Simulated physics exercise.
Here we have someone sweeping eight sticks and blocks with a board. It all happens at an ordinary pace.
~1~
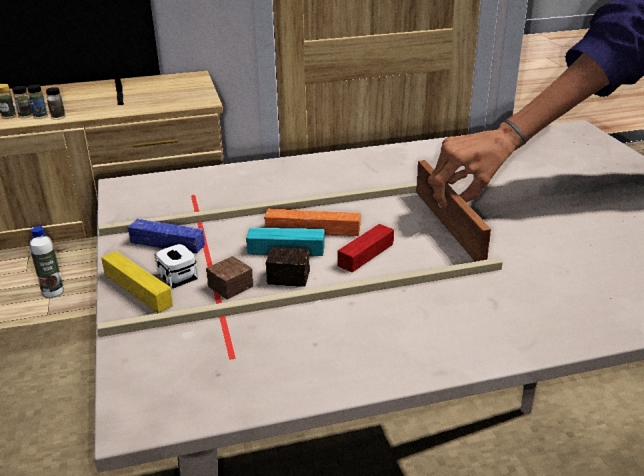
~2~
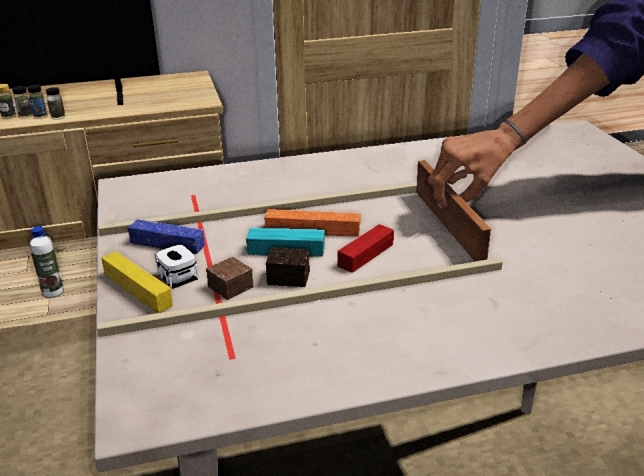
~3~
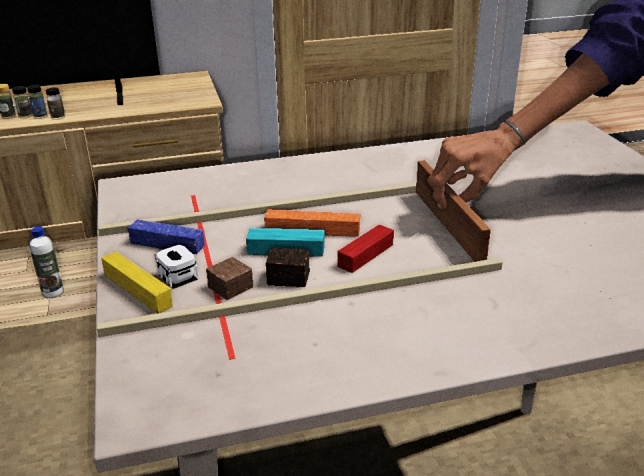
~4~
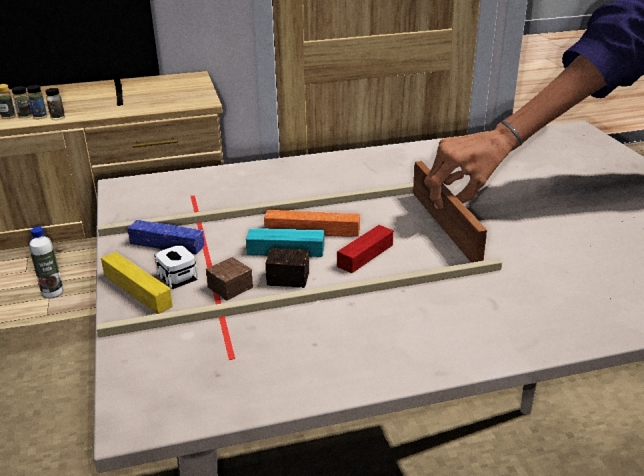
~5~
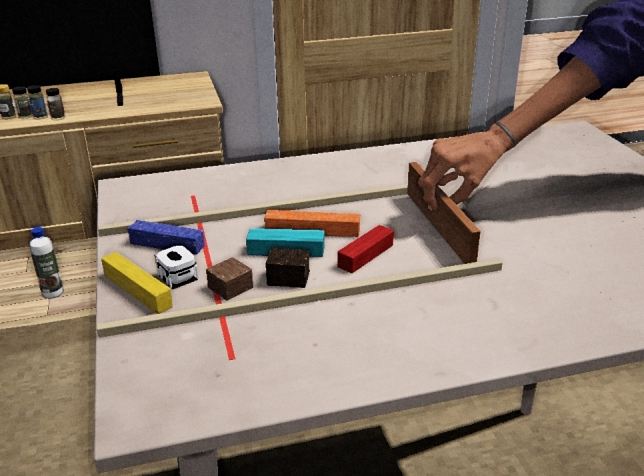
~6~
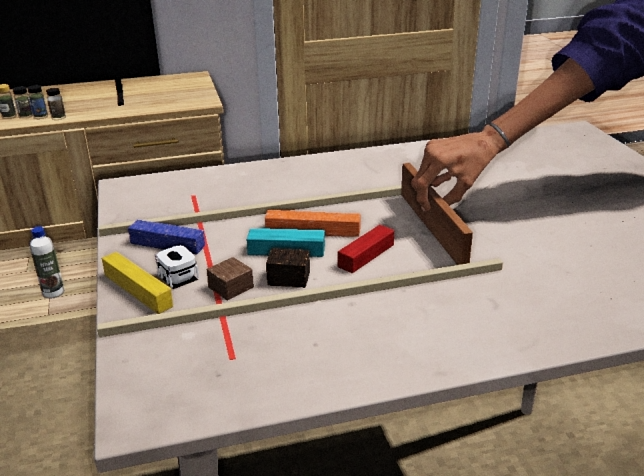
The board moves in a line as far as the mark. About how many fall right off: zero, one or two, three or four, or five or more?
In the end the number that fall off is zero.
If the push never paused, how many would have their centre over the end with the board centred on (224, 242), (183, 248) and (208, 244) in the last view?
Place by place, 0, 2 and 0.
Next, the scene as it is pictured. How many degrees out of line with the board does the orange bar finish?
Near 55 degrees.
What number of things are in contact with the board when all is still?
In contact: 3.
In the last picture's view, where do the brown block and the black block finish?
First (136, 294), then (174, 287).
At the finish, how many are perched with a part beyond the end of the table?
1 of them.
A little later, none off yet; yellow bar at rest near (137, 282); blue bar at rest near (167, 237); white case at rest near (177, 267).
Next, none off yet; yellow bar moving near (130, 284); blue bar shifted a little near (126, 239); white case at rest near (173, 265).
When it is over, the number that fall off is zero.
